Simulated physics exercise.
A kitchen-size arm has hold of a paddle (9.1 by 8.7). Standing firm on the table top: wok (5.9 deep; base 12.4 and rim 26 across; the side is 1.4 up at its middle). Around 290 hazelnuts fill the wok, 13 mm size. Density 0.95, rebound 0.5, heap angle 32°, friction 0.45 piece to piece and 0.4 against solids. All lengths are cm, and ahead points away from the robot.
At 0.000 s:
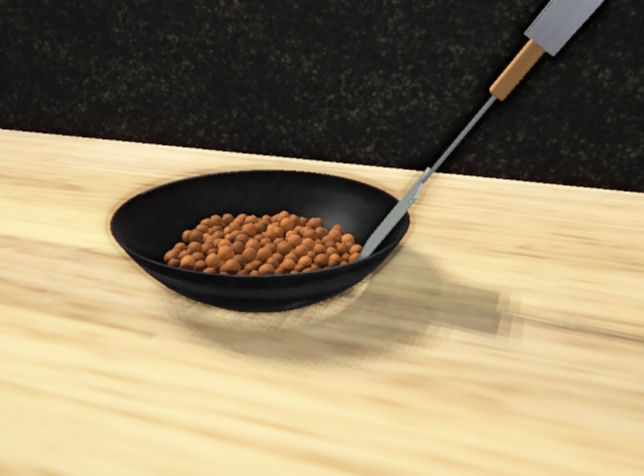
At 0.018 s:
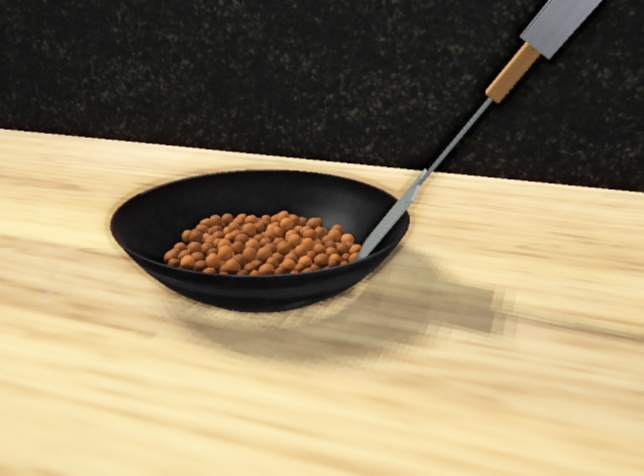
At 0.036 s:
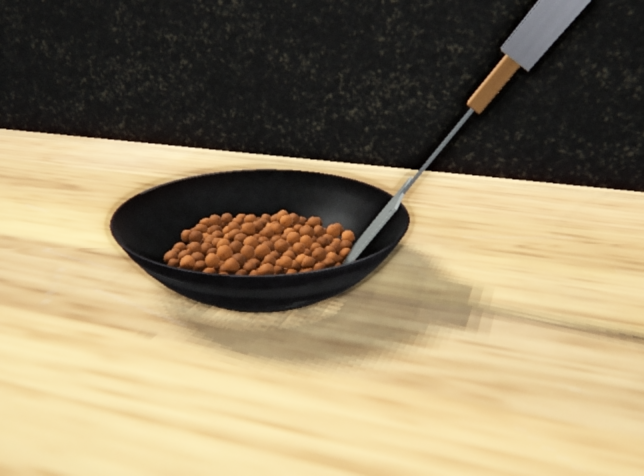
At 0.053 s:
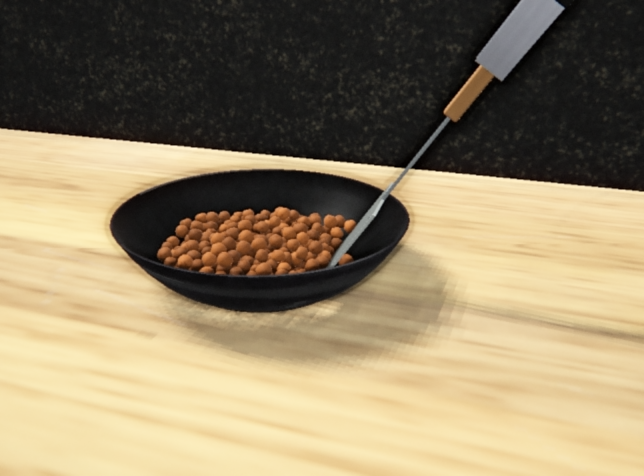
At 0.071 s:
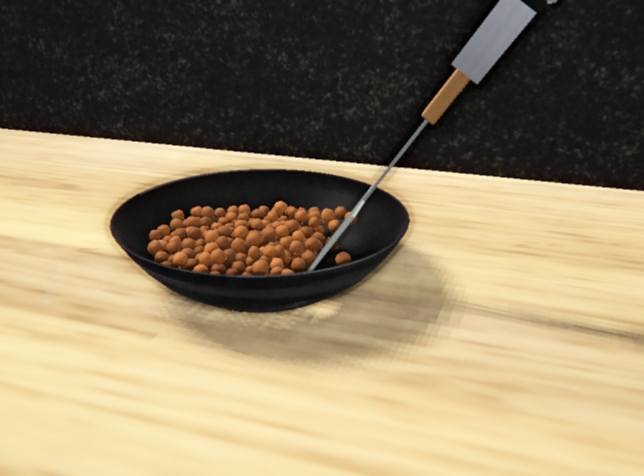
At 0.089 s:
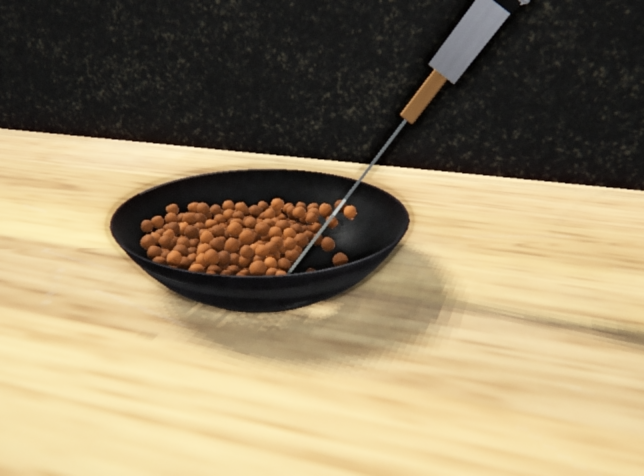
A slanted paddle at the right side of a black wok slid left through the heap of brown hazelnuts, nudging them toward the left side while a few rolled loose behind it.
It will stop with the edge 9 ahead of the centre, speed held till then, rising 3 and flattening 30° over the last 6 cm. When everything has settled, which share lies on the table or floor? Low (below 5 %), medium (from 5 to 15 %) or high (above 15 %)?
On the table or floor the share is high, above 15 %.
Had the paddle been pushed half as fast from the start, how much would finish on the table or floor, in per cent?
It would be near 15 per cent.
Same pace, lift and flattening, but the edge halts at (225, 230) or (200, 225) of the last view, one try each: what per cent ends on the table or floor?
About 0 and 5 per cent.
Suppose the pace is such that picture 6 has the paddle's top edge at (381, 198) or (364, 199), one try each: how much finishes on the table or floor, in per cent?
About 10 and 25 per cent.
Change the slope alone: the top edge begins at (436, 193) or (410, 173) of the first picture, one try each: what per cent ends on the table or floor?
About 35 and 35 per cent.
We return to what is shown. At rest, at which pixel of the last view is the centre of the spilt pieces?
Near (38, 241).
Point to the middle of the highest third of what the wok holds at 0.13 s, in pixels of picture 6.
Near (209, 226).
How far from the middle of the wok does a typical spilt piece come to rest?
Roughly 26 cm.
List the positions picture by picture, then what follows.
The paddle top edge at (423, 181), sloping 57°; upper third of the load around (265, 245), from x 170 to 355, top at y 220; 288 in the wok, in the first frame.
The paddle top edge at (420, 183), sloping 57°; upper third of the load around (265, 245), from x 170 to 355, top at y 220, in the second frame.
The paddle top edge at (404, 191), sloping 57°; upper third of the load around (269, 243), from x 170 to 350, top at y 215, in the third frame.
The paddle top edge at (384, 198), sloping 57°; upper third of the load around (266, 239), from x 165 to 350, top at y 215, in the fourth frame.
The paddle top edge at (365, 199), sloping 57°; upper third of the load around (255, 234), from x 155 to 350, top at y 210, in the fifth frame.
The paddle top edge at (347, 197), sloping 57°; upper third of the load around (238, 232), from x 145 to 350, top at y 205; 288 in the wok, in the sixth frame.
After 0.13 s, sloping 57°, highest piece 6 above the table; 288 in the wok.
After 0.18 s, sloping 46°, highest piece 7 above the table; 288 in the wok.
After 0.40 s, sloping 27°, highest piece 13 above the table; 206 in the wok, 31 on the table or floor, 51 on the blade or in flight.
After 1.45 s, sloping 27°, highest piece 5 above the table; 205 in the wok, 83 on the table or floor.
In the end, 205 in the wok, 83 on the table or floor. That is 29 % on the table or floor.
